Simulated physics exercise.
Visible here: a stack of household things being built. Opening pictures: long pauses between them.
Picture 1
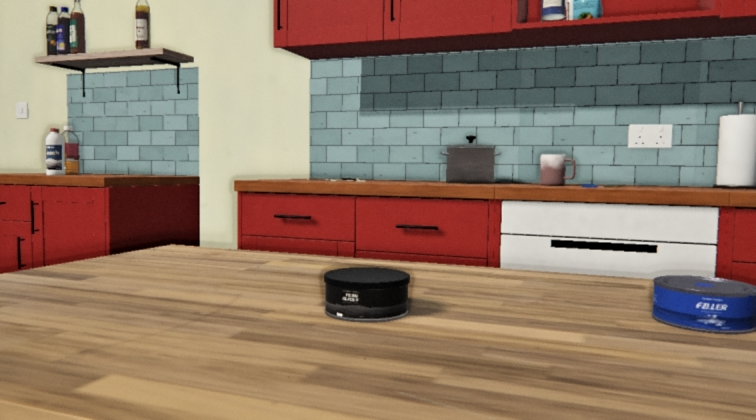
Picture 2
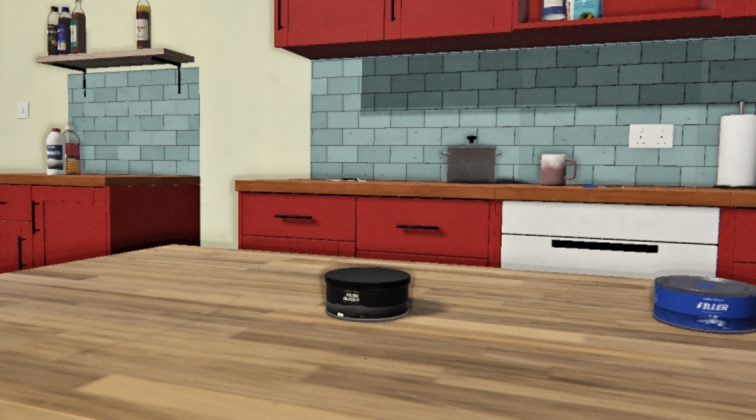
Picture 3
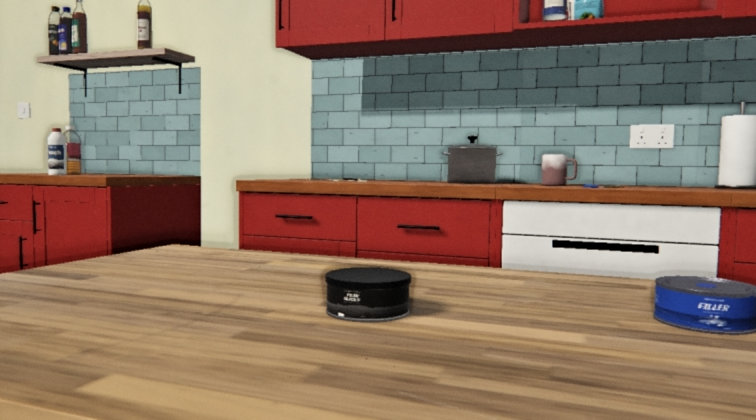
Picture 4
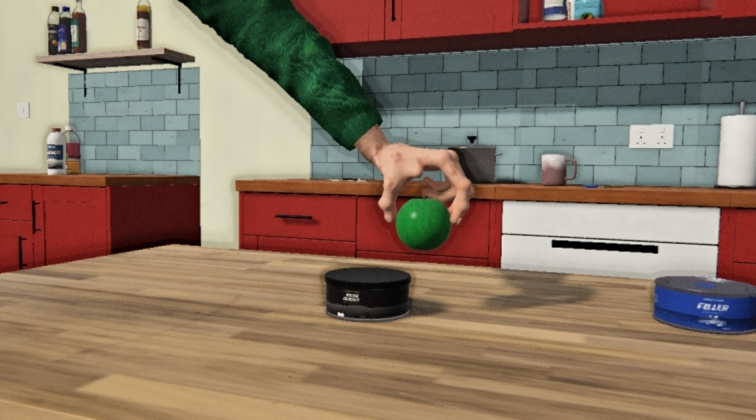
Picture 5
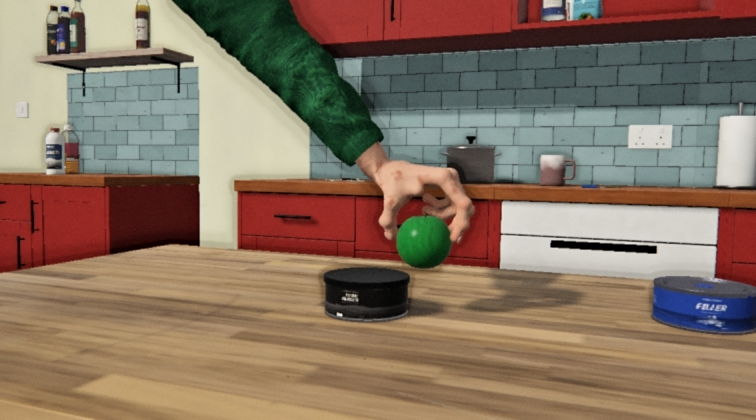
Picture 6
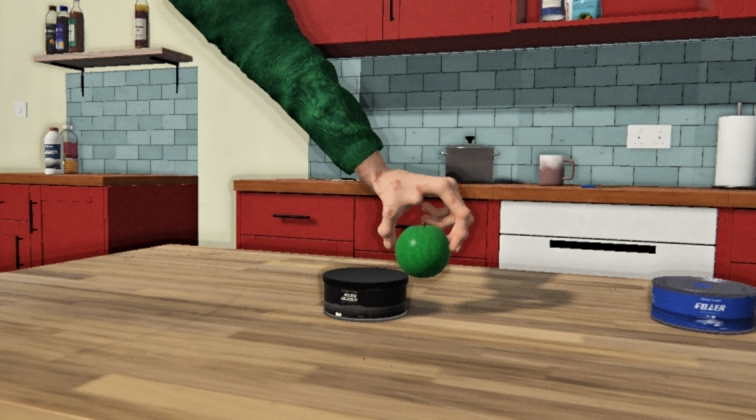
Green-sleeved arm appearing from upper left, slowly lowering a green apple near a still black tub on a wooden worktop.
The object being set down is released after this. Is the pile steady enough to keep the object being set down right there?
No, the pile comes apart.
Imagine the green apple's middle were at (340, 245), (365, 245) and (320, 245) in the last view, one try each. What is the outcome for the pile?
Well, in the first case it stays steady, in the second it stays steady, and in the third it tumbles down.
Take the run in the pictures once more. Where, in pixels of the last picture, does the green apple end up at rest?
The object ends up somewhere around (446, 293).
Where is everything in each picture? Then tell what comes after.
In the first frame, the last thing is not in view yet; black tub (367, 293).
In the second frame, the last thing is not in view yet; black tub (367, 293).
In the third frame, the last thing is not in view yet; black tub (368, 293).
The fourth frame shows on its way; green apple (423, 224); black tub (368, 293).
The fifth frame shows on its way; green apple (424, 242); black tub (367, 293).
The sixth frame shows set down, still held; green apple (423, 251); black tub (366, 293).
Then, 0.20 s past the last view, green apple displaced a little near (431, 266).
Then, 0.30 s past the last view, green apple now fallen.
Then, 0.40 s past the last view, nothing new.
Finally, fallen, green apple; the other 2 still in place. Final places as the last picture's camera would see them, green apple near (446, 293). The pile loses its balance.
